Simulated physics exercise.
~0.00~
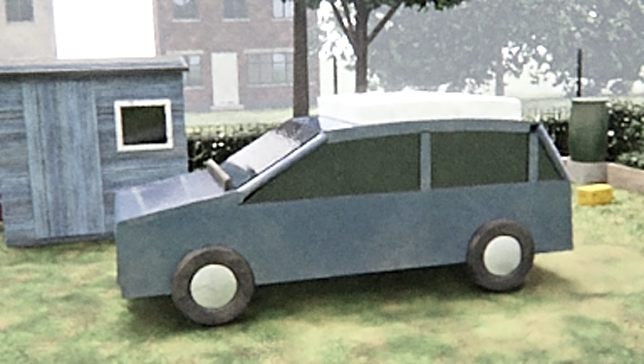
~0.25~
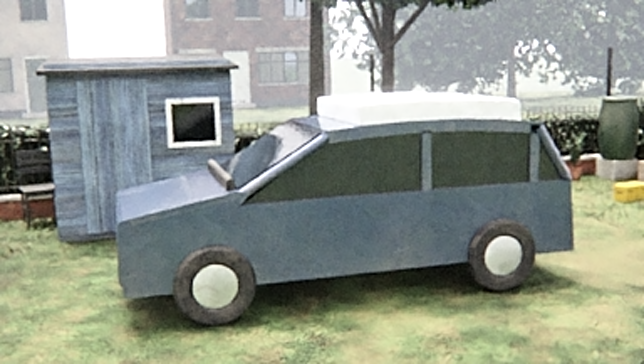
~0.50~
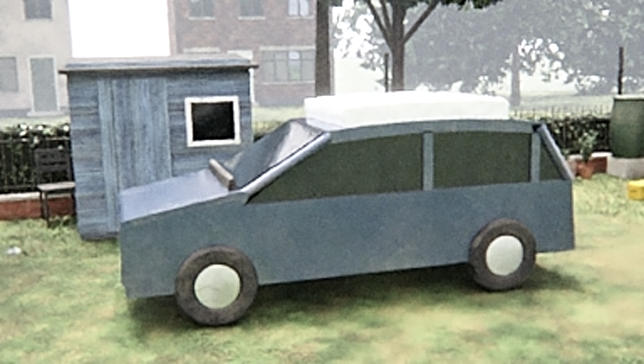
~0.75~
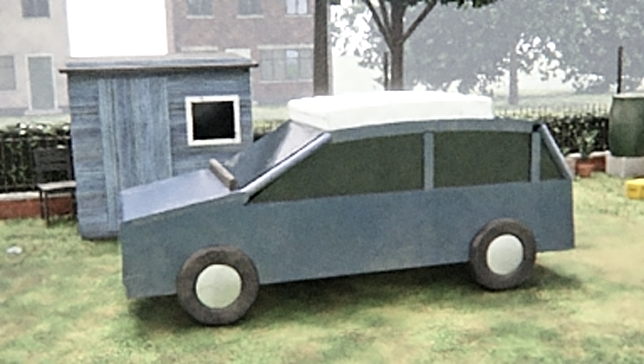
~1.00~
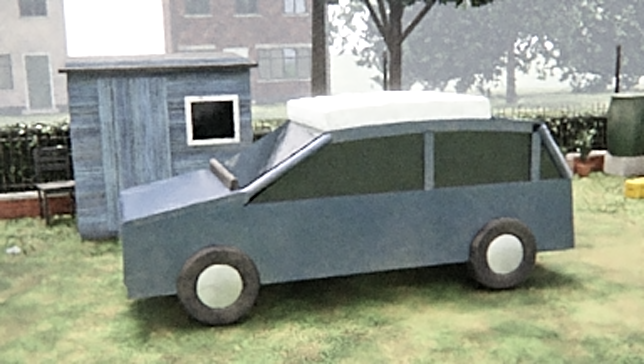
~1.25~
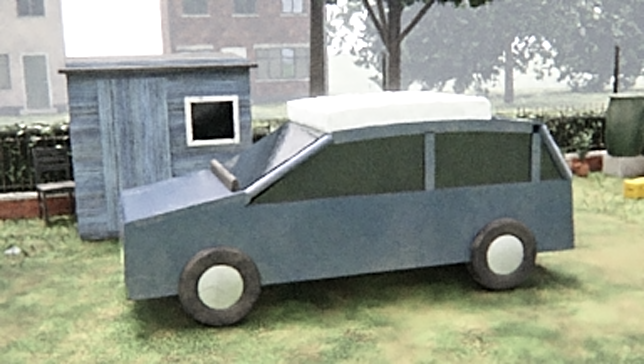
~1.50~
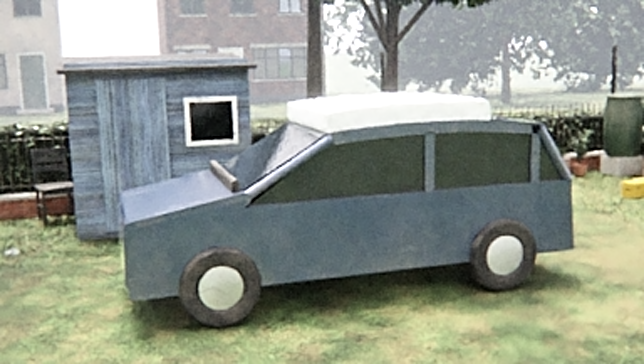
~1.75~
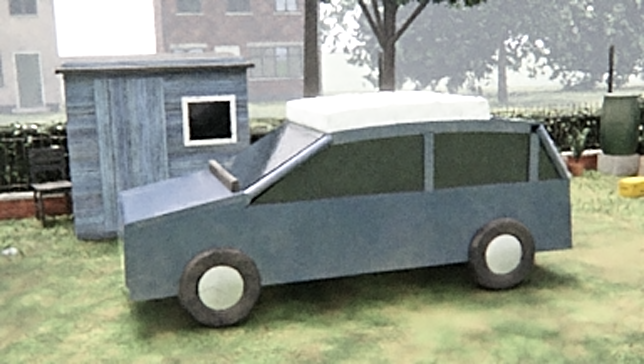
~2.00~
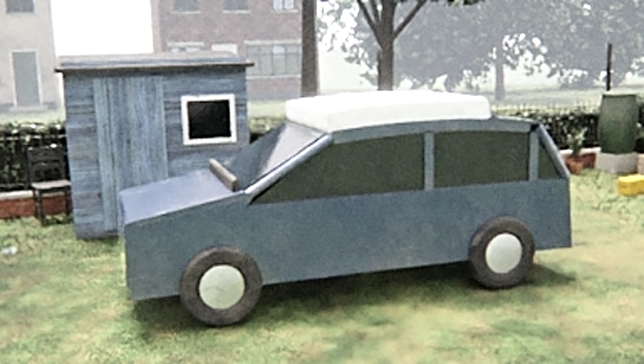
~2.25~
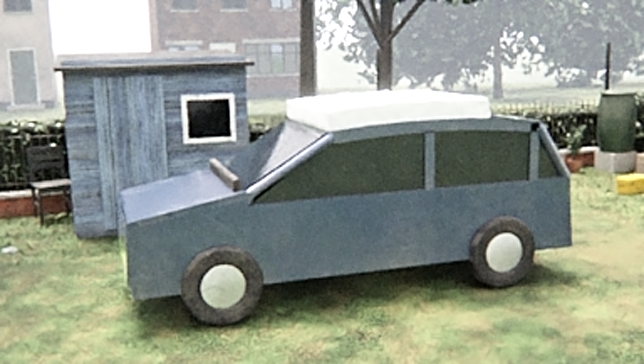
At the start, a boxy blue-grey car with a thick slab of white snow on its roof stands side-on over grass, its nose pointing left, with a blue shed behind it. The shed and the trees then shift to the right behind the car, as the view stays with it. Next, the snow slips forward a little toward the windscreen, its front edge reaching the top of the glass. After that the slab holds its place while the background barely shifts. By the end, nearly all the snow still rests on the roof, and the bonnet stays bare.
